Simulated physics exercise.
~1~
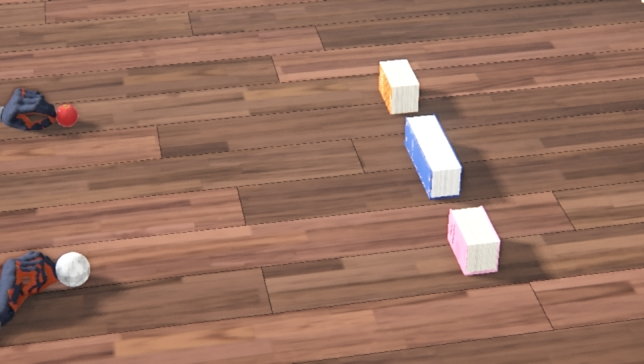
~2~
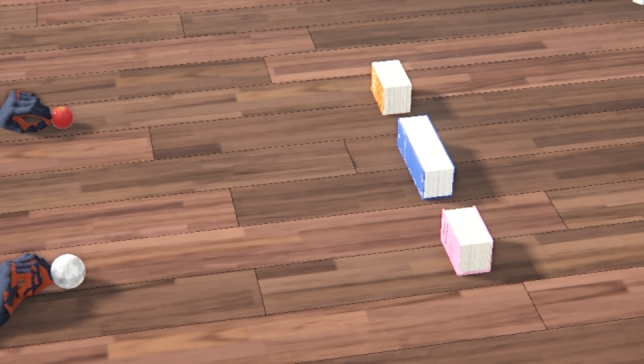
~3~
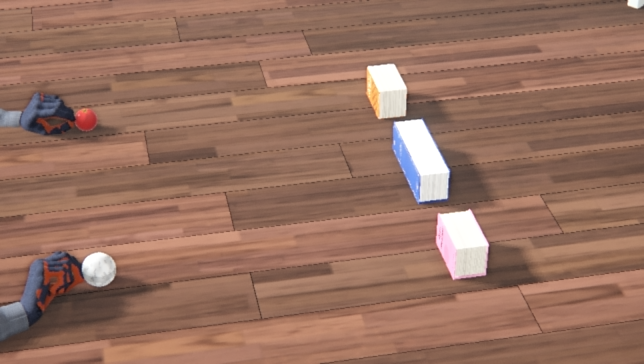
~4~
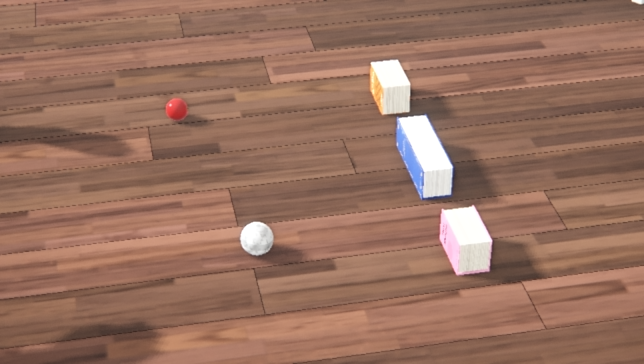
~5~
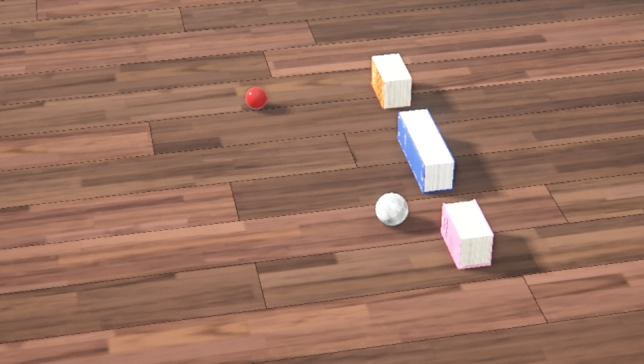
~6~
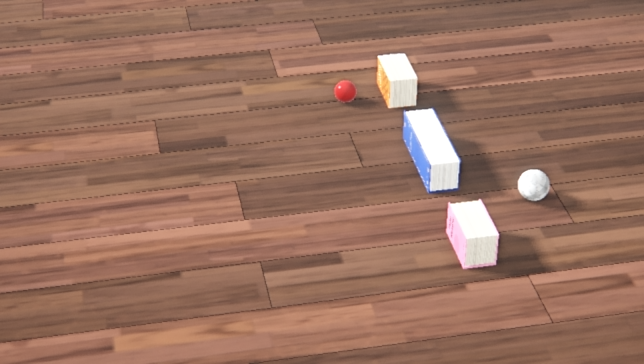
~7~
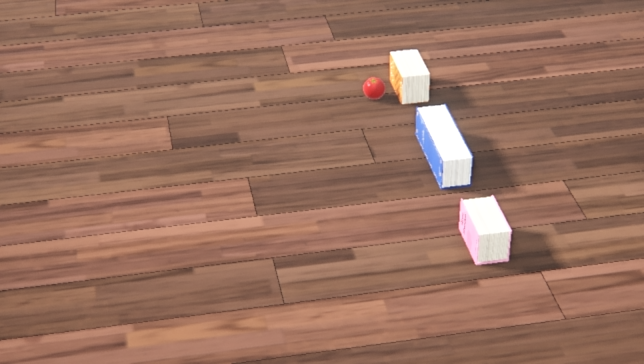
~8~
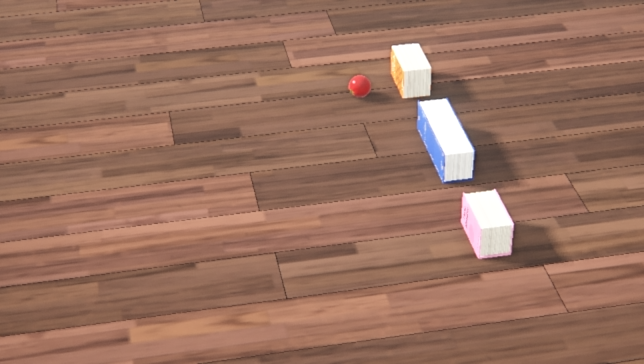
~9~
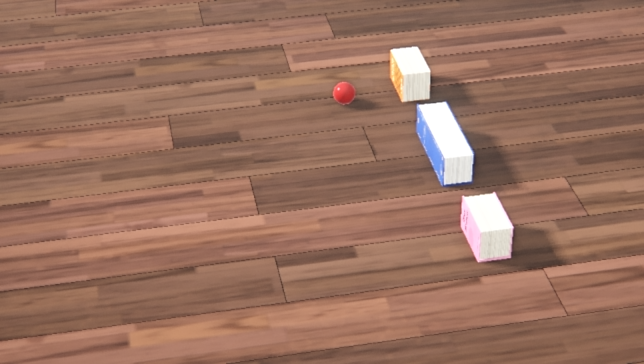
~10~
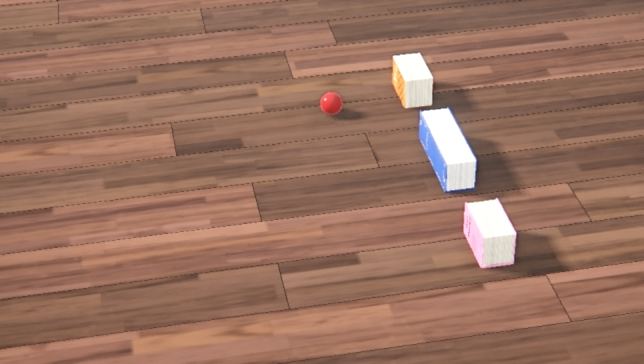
A white ball pushed by hand rolls between blocks, while a red ball bounces back.
